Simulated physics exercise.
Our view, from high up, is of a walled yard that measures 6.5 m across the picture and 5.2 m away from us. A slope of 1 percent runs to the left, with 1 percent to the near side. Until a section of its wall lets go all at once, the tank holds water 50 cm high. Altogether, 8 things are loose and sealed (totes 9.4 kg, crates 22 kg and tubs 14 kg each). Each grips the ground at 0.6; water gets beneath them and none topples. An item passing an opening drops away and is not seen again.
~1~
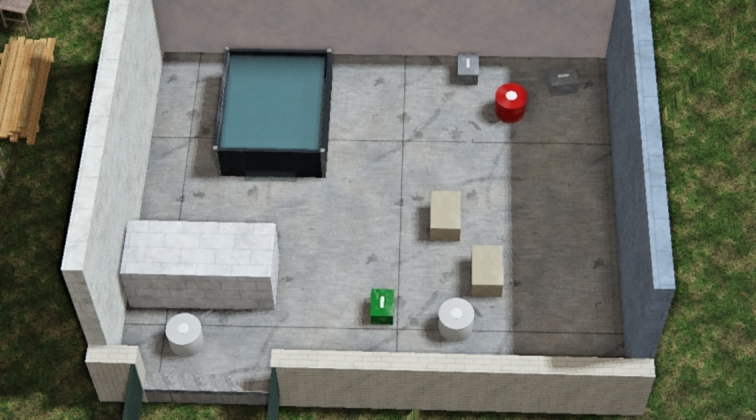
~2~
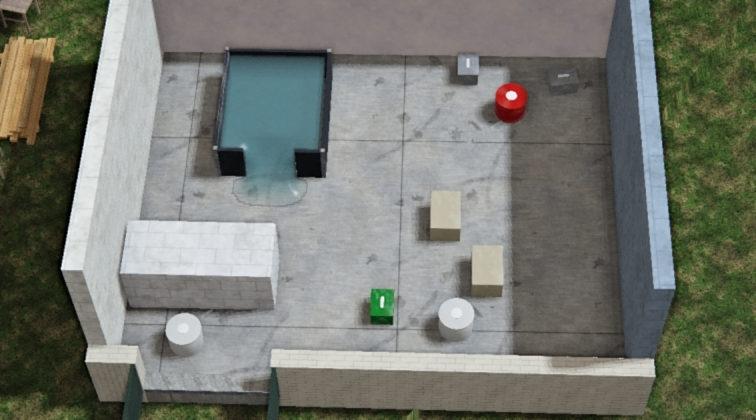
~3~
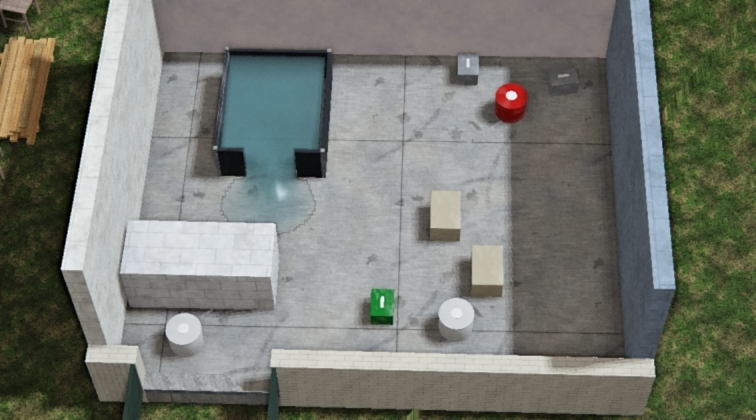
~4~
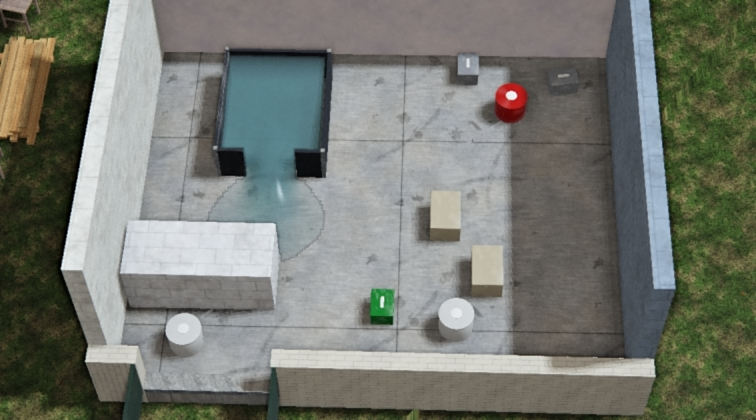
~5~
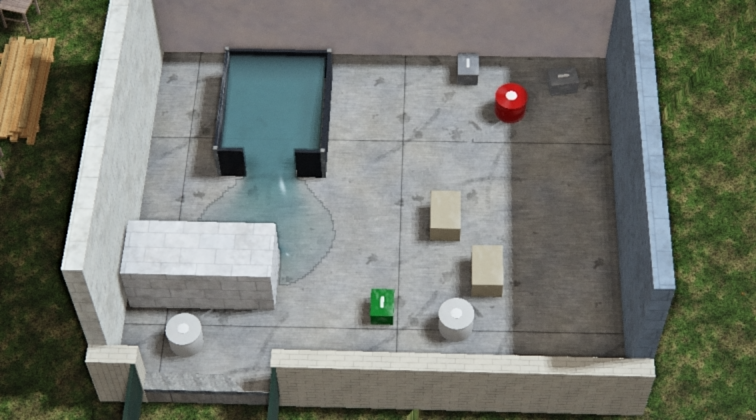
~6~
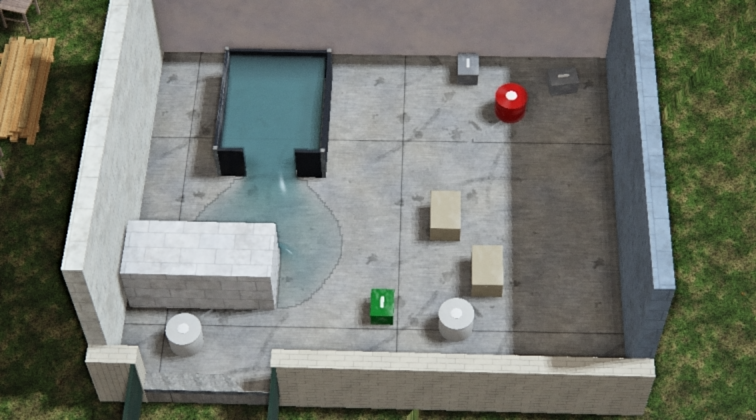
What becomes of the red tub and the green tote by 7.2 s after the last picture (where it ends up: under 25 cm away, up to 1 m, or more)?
The red tub rests nearly unmoved, the green tote is pushed well clear.
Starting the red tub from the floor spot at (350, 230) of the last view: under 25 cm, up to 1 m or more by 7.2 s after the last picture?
Well, it rests almost unmoved.
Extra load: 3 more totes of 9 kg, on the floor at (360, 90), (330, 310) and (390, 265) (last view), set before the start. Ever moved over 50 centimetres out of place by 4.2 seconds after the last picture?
Going through them in the order asked, they come out shy of the mark, clear of the mark and shy of the mark.
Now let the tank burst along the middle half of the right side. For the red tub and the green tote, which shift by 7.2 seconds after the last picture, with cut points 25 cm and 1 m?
In that case the red tub winds up well away while the green tote does not really move.
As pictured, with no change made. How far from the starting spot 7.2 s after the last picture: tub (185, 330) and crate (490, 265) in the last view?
In turn: 0 cm, 0 cm.
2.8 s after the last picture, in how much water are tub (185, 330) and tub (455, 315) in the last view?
First roughly 2 cm, second roughly 6 cm.
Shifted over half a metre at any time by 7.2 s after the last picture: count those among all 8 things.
By my count, 1.
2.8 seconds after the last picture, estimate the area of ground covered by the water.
About 17 m2 is covered.
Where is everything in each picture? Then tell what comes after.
The red tub at (512, 96), on the bottom; the green tote at (382, 302), on the bottom; 2.4 m2 under water; 0 of 8 have shifted, in the first frame.
The red tub at (512, 96), on the bottom; the green tote at (382, 302) rests on the ground; 2.8 m2 under water; 0 of 8 have shifted, in the second frame.
The red tub at (512, 96), on the bottom; the green tote at (382, 302) rests on the ground; 3.3 m2 under water; 0 of 8 have shifted, in the third frame.
The red tub at (512, 96), on the bottom; the green tote at (382, 302), on the bottom; 4.0 m2 under water; 0 of 8 have shifted, in the fourth frame.
The red tub at (512, 96) rests on the ground; the green tote at (382, 302) rests on the ground; water covers 4.4 m2; 0 of 8 have shifted, in the fifth frame.
The red tub at (512, 96), on the bottom; the green tote at (382, 302) rests on the ground; water covers 4.9 m2; 0 of 8 have shifted, in the sixth frame.
Then, 0.9 s after the last picture the red tub is near (512, 96), 0.0 m from its start, aground; the green tote is near (386, 303), 0.1 m from its start, aground; 0 of 8 are out; 0 afloat.
Then, 2.8 s after the last picture the red tub is near (512, 96), 0.0 m from its start, aground; the green tote is near (512, 348), 1.8 m from its start, aground; 0 of 8 are out; 0 afloat.
Then, 4.8 s after the last picture the red tub is near (512, 96), 0.0 m from its start, aground; the green tote is near (530, 346), 2.0 m from its start, aground; 0 of 8 are out; 0 afloat.
Then, 7.2 s after the last picture the red tub is near (512, 96), 0.0 m from its start, aground; the green tote is near (530, 346), 2.0 m from its start, aground; 0 of 8 are out; 0 afloat.
